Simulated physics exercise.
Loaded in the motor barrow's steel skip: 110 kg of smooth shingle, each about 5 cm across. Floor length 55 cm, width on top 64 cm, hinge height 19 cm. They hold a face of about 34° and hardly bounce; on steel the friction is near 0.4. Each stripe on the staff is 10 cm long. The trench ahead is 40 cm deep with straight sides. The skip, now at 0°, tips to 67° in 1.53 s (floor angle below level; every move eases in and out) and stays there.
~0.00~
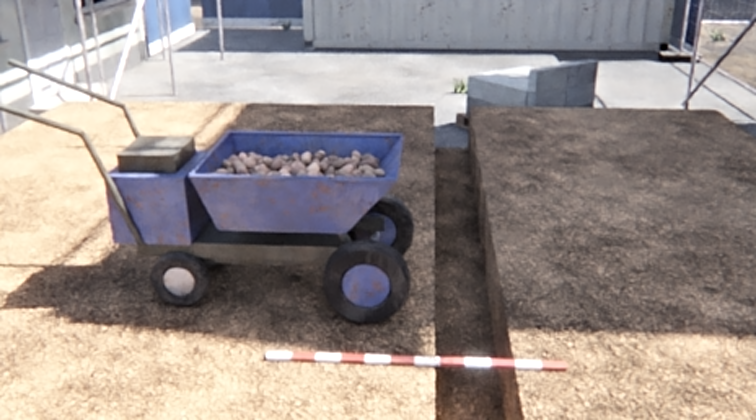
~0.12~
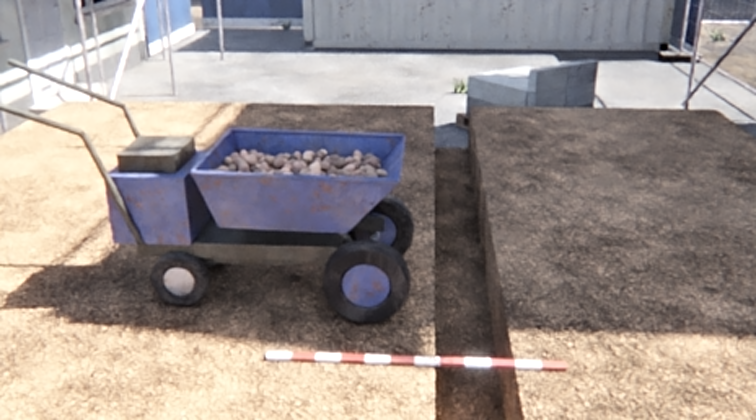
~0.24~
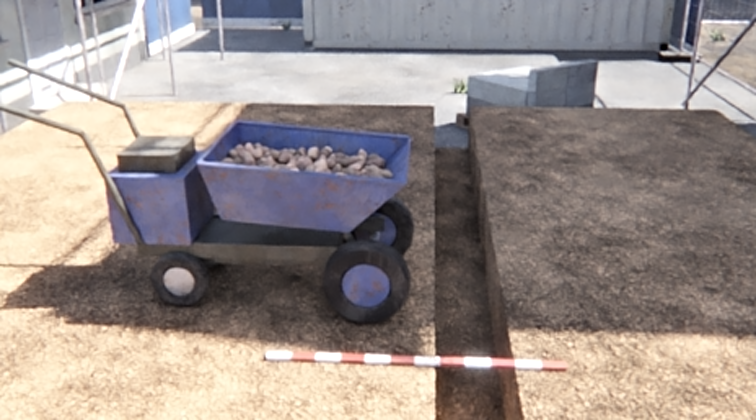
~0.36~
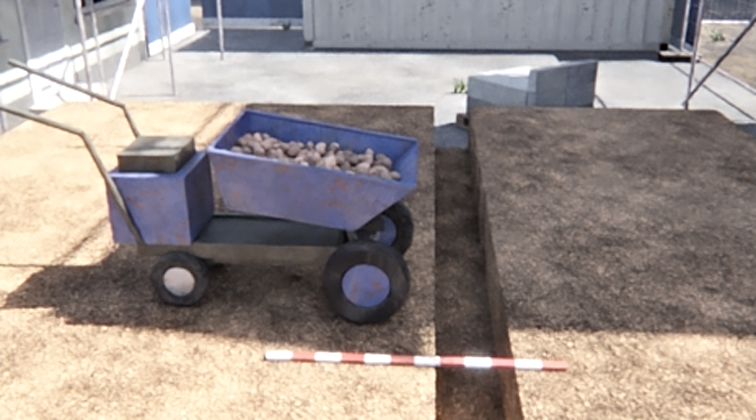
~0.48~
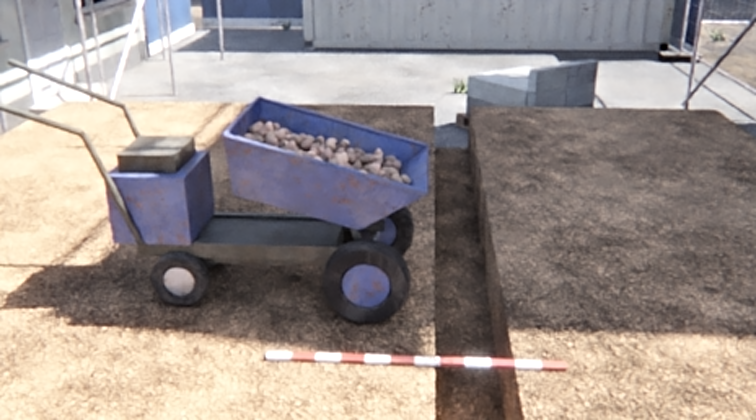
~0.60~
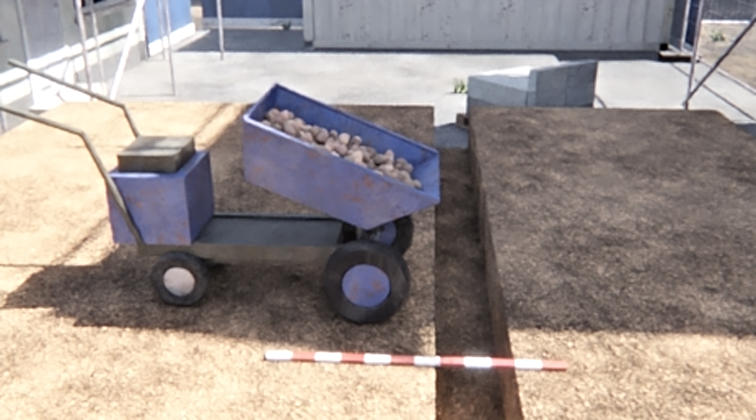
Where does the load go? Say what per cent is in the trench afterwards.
About 34 per cent.
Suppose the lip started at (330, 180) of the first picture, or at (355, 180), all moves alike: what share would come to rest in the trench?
Near 95 per cent from the first place, 80 from the second.
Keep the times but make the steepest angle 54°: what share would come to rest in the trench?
Then about 40 per cent.
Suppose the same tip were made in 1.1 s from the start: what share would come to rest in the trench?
Then about 30 per cent.
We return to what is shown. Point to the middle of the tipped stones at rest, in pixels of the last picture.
Their middle is at about (536, 291).
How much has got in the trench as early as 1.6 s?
Some 10 per cent.
After 1.1 s the floor is at 57°; 100 % in the skip; the foremost stones are at (475, 223).
After 1.6 s the floor is at 67°; 46 % in the skip, 9 % in the trench, 45 % past the trench; the foremost stones are at (604, 298).
After 2.0 s the floor is at 67°; 17 % in the skip, 15 % in the trench, 67 % past the trench; the foremost stones are at (704, 301).
After 3.9 s the floor is at 67°; 0 % in the skip, 34 % in the trench, 66 % past the trench; the foremost stones are past the picture's edge.
